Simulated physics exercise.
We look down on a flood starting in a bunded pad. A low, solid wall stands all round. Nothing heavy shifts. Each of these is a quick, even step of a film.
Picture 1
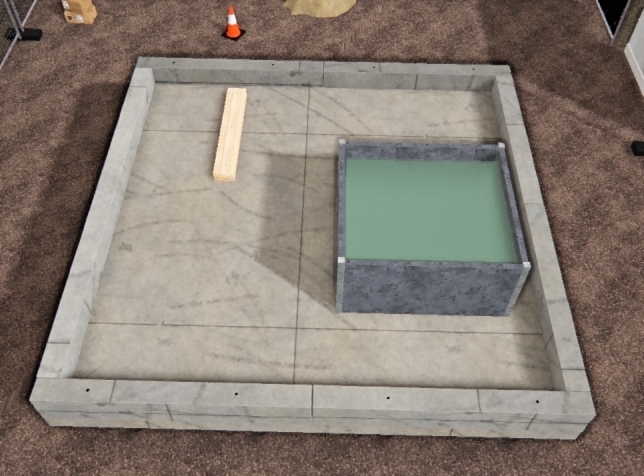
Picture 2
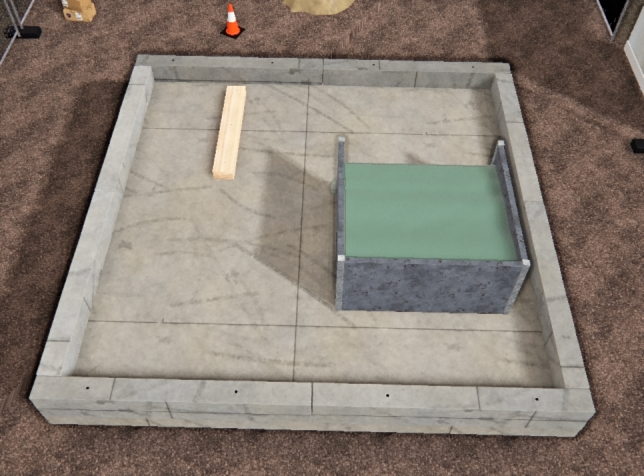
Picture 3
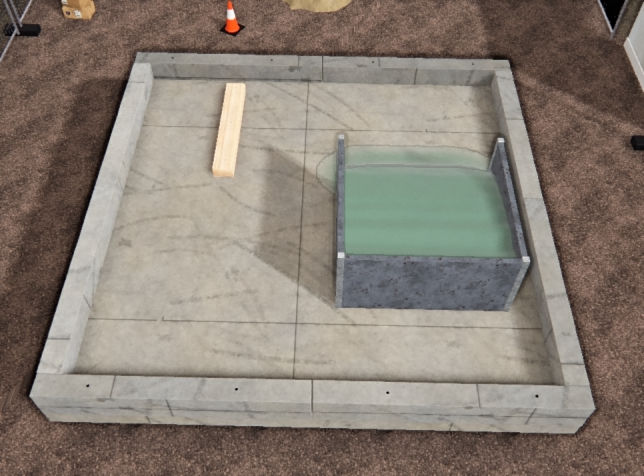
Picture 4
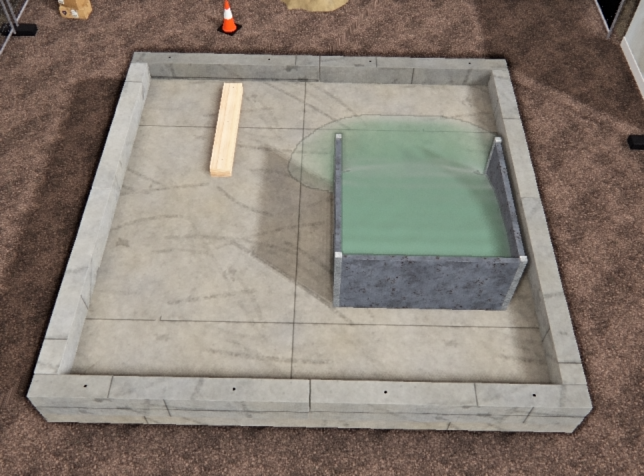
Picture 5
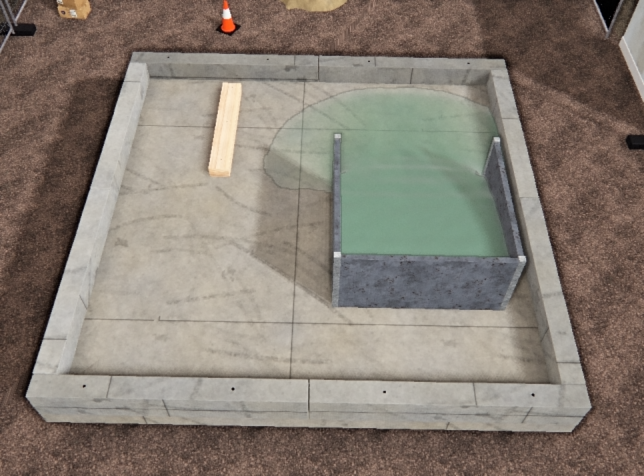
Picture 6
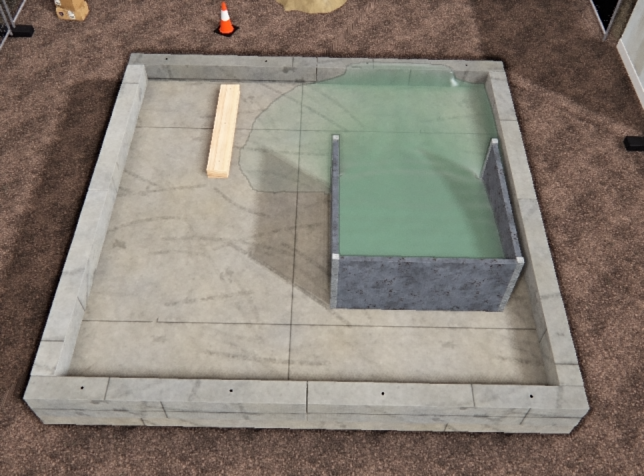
The clip shows a gray tank of green water inside a walled concrete pad; its far side disappears, and water pours out through the gap, spreading across the floor toward the back wall and leftward near a wooden beam.
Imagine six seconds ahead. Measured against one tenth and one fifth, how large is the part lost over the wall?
The loss is ten to twenty in a hundred.
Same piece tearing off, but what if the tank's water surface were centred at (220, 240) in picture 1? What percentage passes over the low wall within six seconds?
By my count it comes to roughly 10 percent.
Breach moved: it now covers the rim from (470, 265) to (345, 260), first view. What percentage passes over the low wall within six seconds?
My estimate is 18 percent.
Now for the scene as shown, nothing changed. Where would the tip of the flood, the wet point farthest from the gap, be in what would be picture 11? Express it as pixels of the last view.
Approximate pixel: (174, 84).
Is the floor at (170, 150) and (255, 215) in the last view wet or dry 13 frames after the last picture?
The first will be swamped and the second spared.
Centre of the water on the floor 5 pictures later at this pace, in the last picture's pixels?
Around pixel (397, 167).
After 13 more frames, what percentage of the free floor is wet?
Estimate: Some 50 in a hundred.
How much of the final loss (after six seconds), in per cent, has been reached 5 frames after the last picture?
By my reckoning, 20 %.
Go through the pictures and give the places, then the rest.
The first picture shows the tank at (426, 205) is whole and still.
In the second picture, the front is at a hidden place, out from the gap on the tank's far side.
In the third picture, water pours out on the tank's far side and has run to a hidden place.
In the fourth picture, water pours out on the tank's far side and has run to a hidden place.
In the fifth picture, water pours out on the tank's far side and has run to (447, 96).
In the sixth picture, water pours out on the tank's far side and has run to (305, 86).
A moment on, water covers 30 % of the floor; the low wall has let 0 % over.
Next, water covers 35 % of the floor; the low wall has let 2 % over.
Then, water covers 45 % of the floor; the low wall has let 12 % over.
Later, water covers 75 % of the floor; the low wall has let 12 % over.
In the end, water covers 80 % of the floor; the low wall has let 12 % over.
